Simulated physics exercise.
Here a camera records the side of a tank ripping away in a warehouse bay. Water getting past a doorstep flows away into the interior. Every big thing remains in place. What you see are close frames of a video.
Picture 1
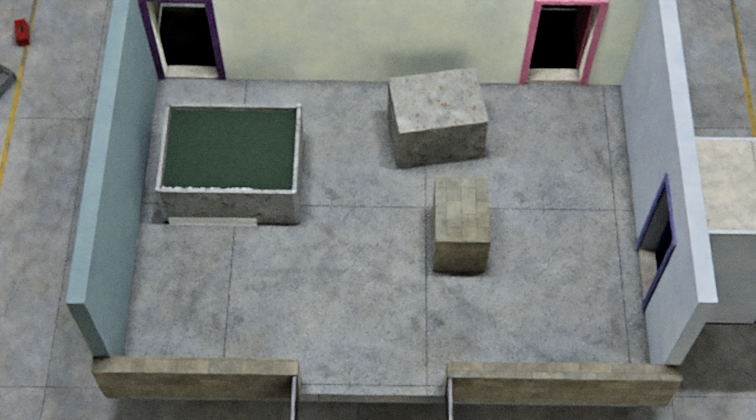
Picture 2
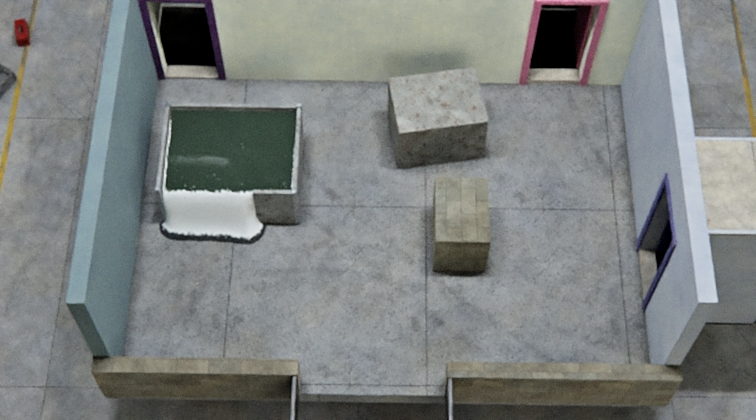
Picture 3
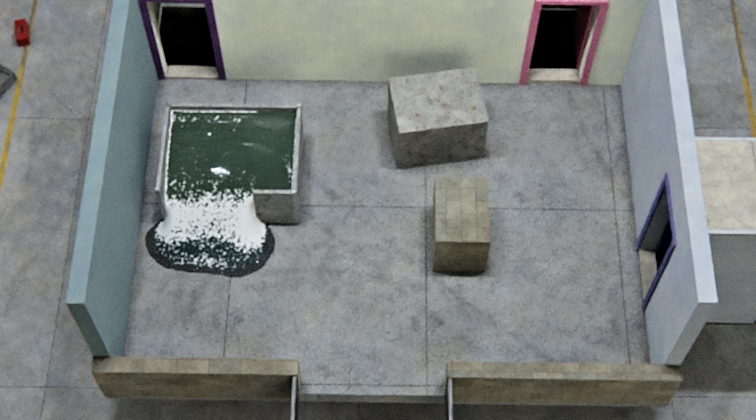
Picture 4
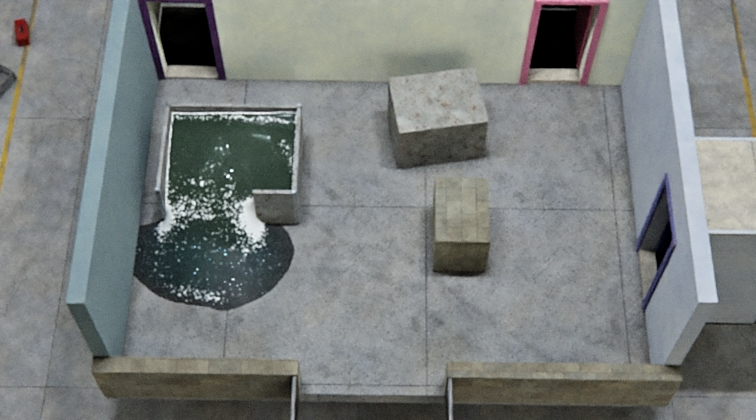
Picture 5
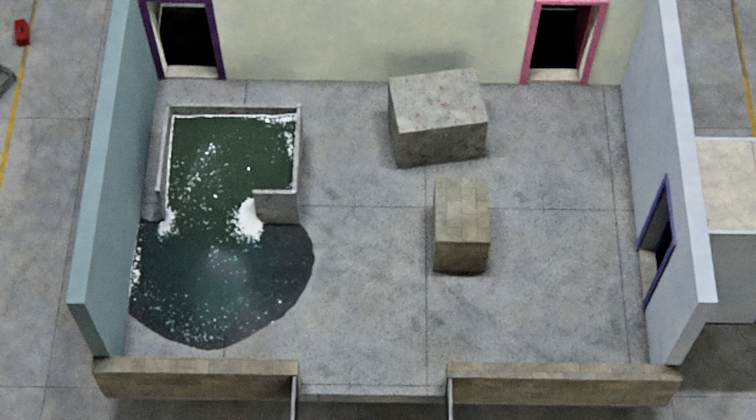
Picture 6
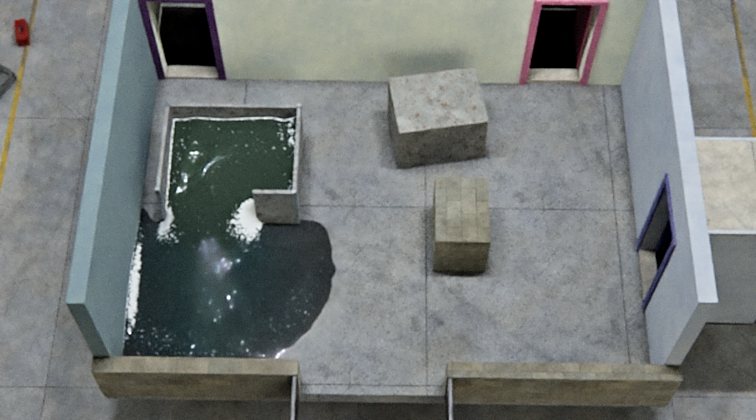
A tank of dark green liquid bursting open at its front, foaming white and spreading across the grey floor between low walls.
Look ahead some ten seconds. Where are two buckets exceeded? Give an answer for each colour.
Outcome: The purple door will go over two buckets; the blue door will go over two buckets; the pink door will keep to two buckets.
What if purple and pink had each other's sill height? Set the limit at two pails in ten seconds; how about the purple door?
Door by door: The purple door remains below.
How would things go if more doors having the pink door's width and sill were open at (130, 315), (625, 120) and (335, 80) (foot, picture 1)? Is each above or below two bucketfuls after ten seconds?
Outcome by door - past the limit, within the limit, within the limit.
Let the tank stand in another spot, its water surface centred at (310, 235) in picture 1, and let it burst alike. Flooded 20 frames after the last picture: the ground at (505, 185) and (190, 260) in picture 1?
Note - point 1 still bare; point 2 drenched.
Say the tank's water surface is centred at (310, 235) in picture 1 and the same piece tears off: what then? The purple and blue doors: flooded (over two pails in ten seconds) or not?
In that case the purple door tops that amount and the blue door remains beneath it.
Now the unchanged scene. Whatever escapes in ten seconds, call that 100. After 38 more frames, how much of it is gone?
By then, close to 70 % of it.
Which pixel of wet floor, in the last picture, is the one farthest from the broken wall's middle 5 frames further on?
The farthest wet point should be near (379, 379).
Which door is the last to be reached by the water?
Answer is the pink one.
A moment on, water covers 25 % of the floor; the purple door not reached, the blue door not reached, the pink door not reached.
Next, water covers 25 % of the floor; the purple door not reached, the blue door not reached, the pink door not reached.
Then, water covers 50 % of the floor; the purple door not reached, the blue door not reached, the pink door not reached.
Later, water covers 80 % of the floor; the purple door over two buckets in, the blue door over two buckets in, the pink door not reached.
In the end, water covers 100 % of the floor; the purple door over two buckets in, the blue door over two buckets in, the pink door wet at the sill, nothing in.
